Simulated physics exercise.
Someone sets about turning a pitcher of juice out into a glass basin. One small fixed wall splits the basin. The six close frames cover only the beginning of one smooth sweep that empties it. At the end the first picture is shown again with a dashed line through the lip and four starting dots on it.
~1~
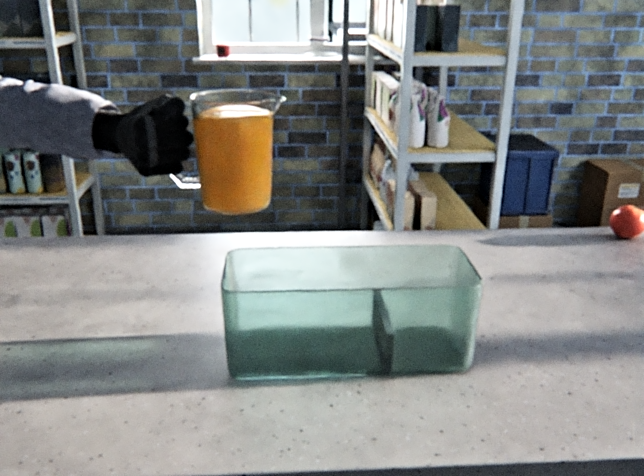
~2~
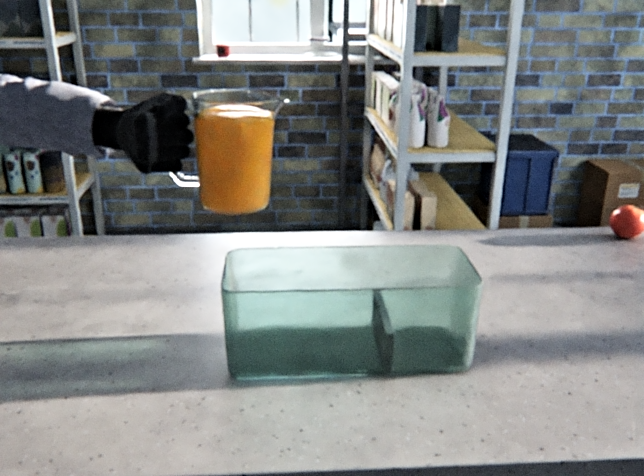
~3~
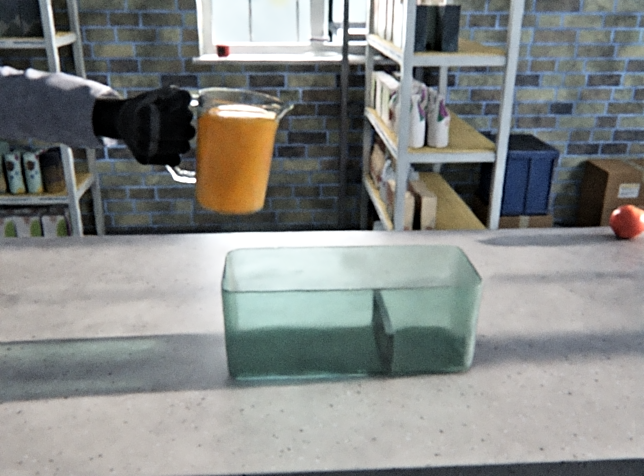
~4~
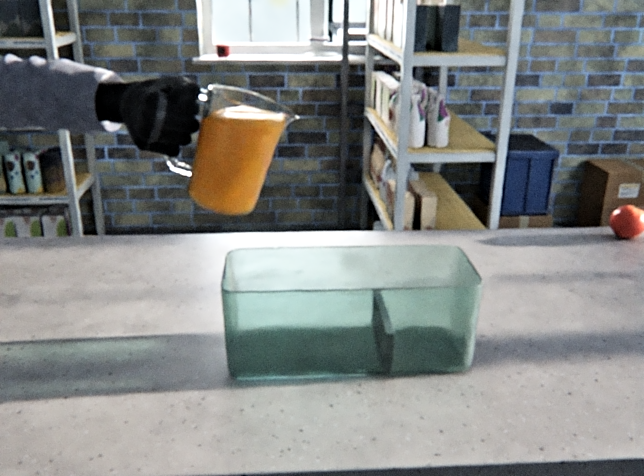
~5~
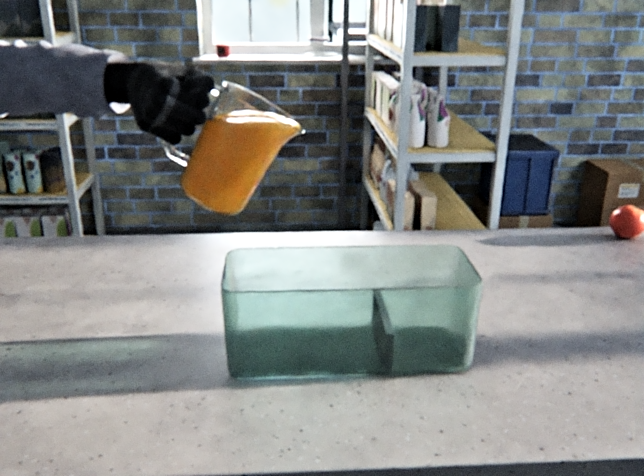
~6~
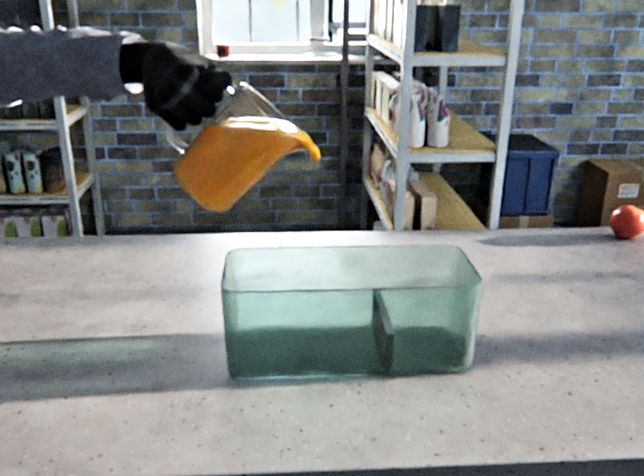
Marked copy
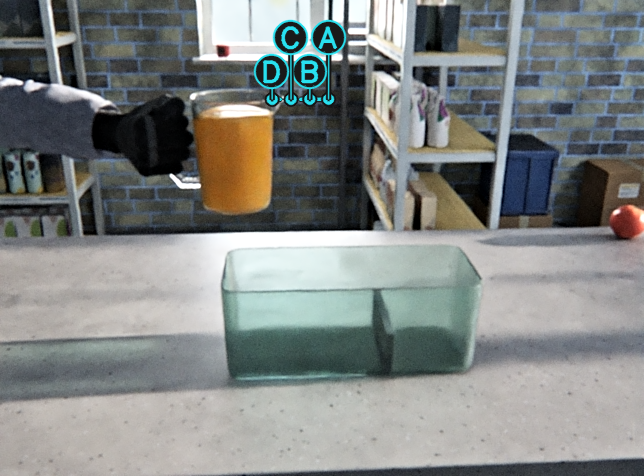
In a brick-walled room with shelves, a black-gloved hand holds a clear pitcher of orange juice upright above a divided glass basin on a grey counter. The hand slowly tilts the pitcher to the right, its lip lowering as the juice slants toward it. Finally, juice begins to curl over the lip.
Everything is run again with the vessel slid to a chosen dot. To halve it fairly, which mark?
It is A.
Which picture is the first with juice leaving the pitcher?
In picture 6.
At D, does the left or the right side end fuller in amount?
More ends on the left.
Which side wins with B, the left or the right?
The left side.
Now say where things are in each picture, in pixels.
The first picture shows upright, lip at (284, 99); basin from (228, 375) to (471, 367); top of the wall at (383, 309); nothing has left yet.
The second picture shows tipped about 2°, lip at (285, 101); nothing has left yet.
The third picture shows tipped about 8°, lip at (290, 107); nothing has left yet.
The fourth picture shows tipped about 17°, lip at (297, 116); nothing has left yet.
The fifth picture shows tipped about 30°, lip at (303, 131); nothing has left yet.
The sixth picture shows tipped about 44°, lip at (306, 148); juice is over the lip, down to (316, 157).
In cyan, A at (328, 99); B at (309, 99); C at (291, 99); D at (272, 99).
With A, about 54 % ends left of the wall and 45 % right of it.
With B, about 82 % ends left of the wall and 12 % right of it; 6 % is lost outside.
With C, about 94 % ends left of the wall and 3 % right of it; 3 % is lost outside.
With D, about 95 % ends left of the wall and 3 % right of it.
